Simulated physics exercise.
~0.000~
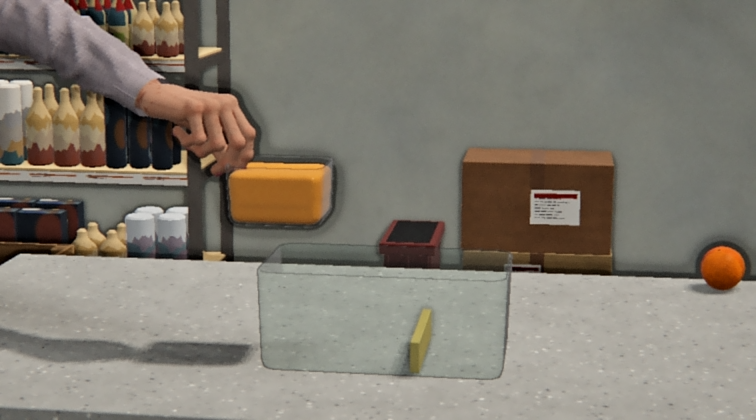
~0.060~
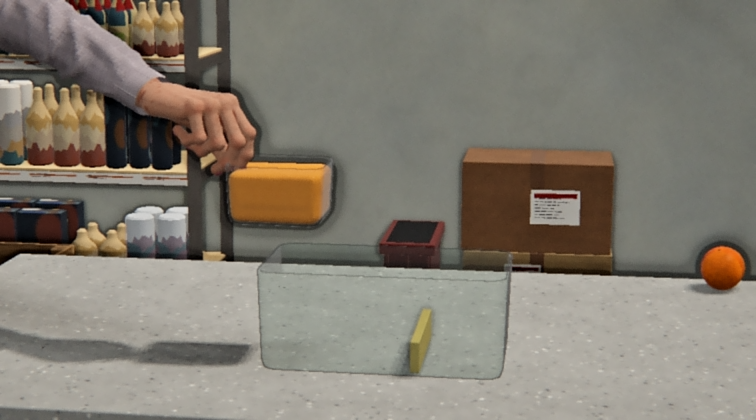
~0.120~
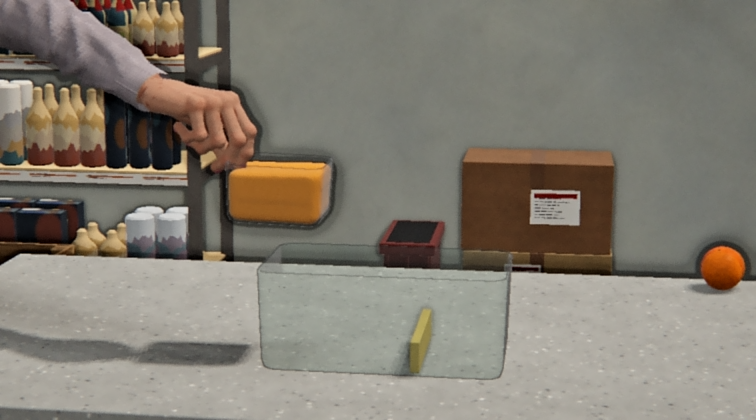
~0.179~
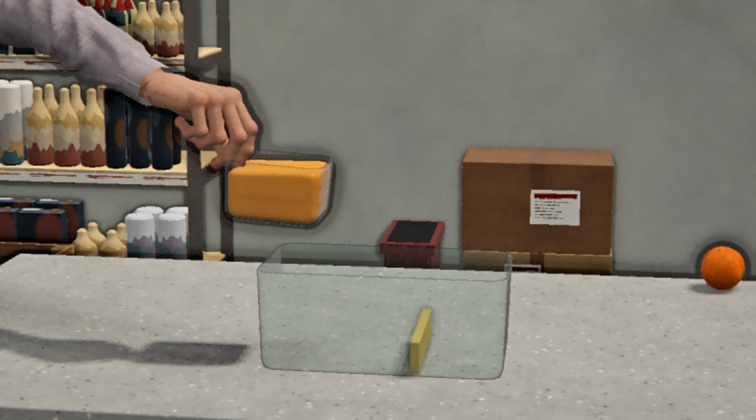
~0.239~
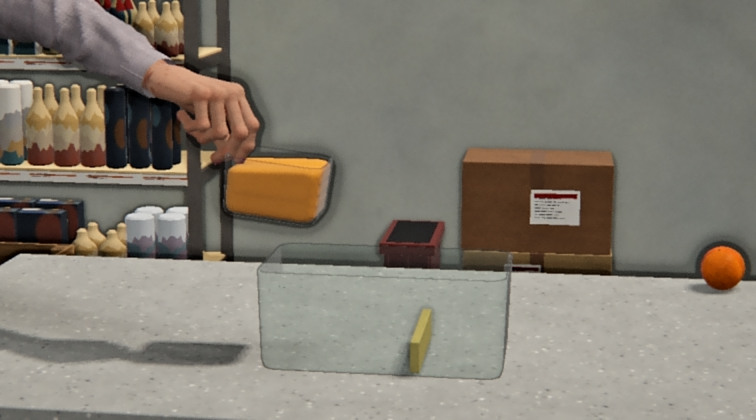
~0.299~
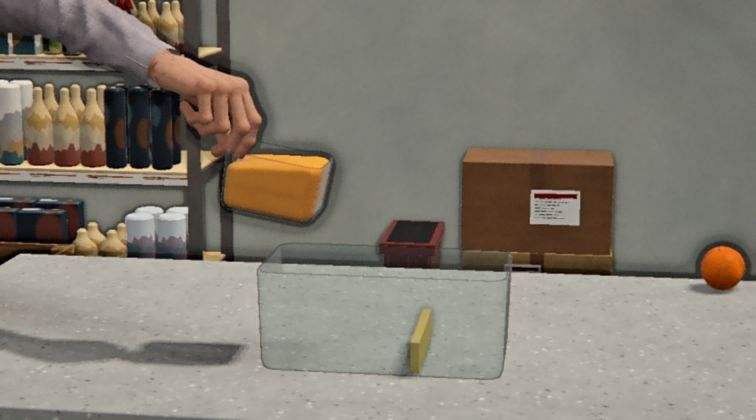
An arm in a pale mauve sleeve reaches in from the left over a speckled grey counter, seen from the front at a steady, near-level view. Behind the clear basin holding an upright yellow piece are bottle shelves at left, a dark-red tray, a brown box and an orange ball at right. The hand stays almost still by a yellow-orange block, which slowly tilts clockwise, its right end dipping slightly.
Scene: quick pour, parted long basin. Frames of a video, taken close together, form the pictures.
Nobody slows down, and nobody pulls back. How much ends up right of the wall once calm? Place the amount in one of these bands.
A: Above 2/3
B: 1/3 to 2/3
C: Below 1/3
Below 1/3.
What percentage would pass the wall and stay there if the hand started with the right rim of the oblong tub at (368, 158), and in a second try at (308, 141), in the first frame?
In order, some 85 and 5 percent.
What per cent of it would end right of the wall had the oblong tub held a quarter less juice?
5 per cent.
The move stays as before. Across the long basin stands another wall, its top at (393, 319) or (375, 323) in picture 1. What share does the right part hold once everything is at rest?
First try around 70 percent; second try around 90 percent.
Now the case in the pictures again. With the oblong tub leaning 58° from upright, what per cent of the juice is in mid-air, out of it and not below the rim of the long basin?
Roughly 25 percent.
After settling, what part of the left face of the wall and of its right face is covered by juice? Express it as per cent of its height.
Left 50 per cent, right 20.
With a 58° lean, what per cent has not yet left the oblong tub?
Amount still in: Approx. 60 %.
A moment on, the oblong tub is tipped part way and 60 per cent is still to pour, 13 is left of the wall and 0 right of it.
Next, the oblong tub is tipped on its side and 14 per cent is still to pour, 57 is left of the wall and 17 right of it.
Then the oblong tub is tipped right over and 1 per cent is still to pour, 78 is left of the wall and 18 right of it.
Later the oblong tub is tipped right over and 0 per cent is still to pour, 80 is left of the wall and 19 right of it.
Finally, 80 per cent lies left of the wall, 19 right of it and 1 outside.
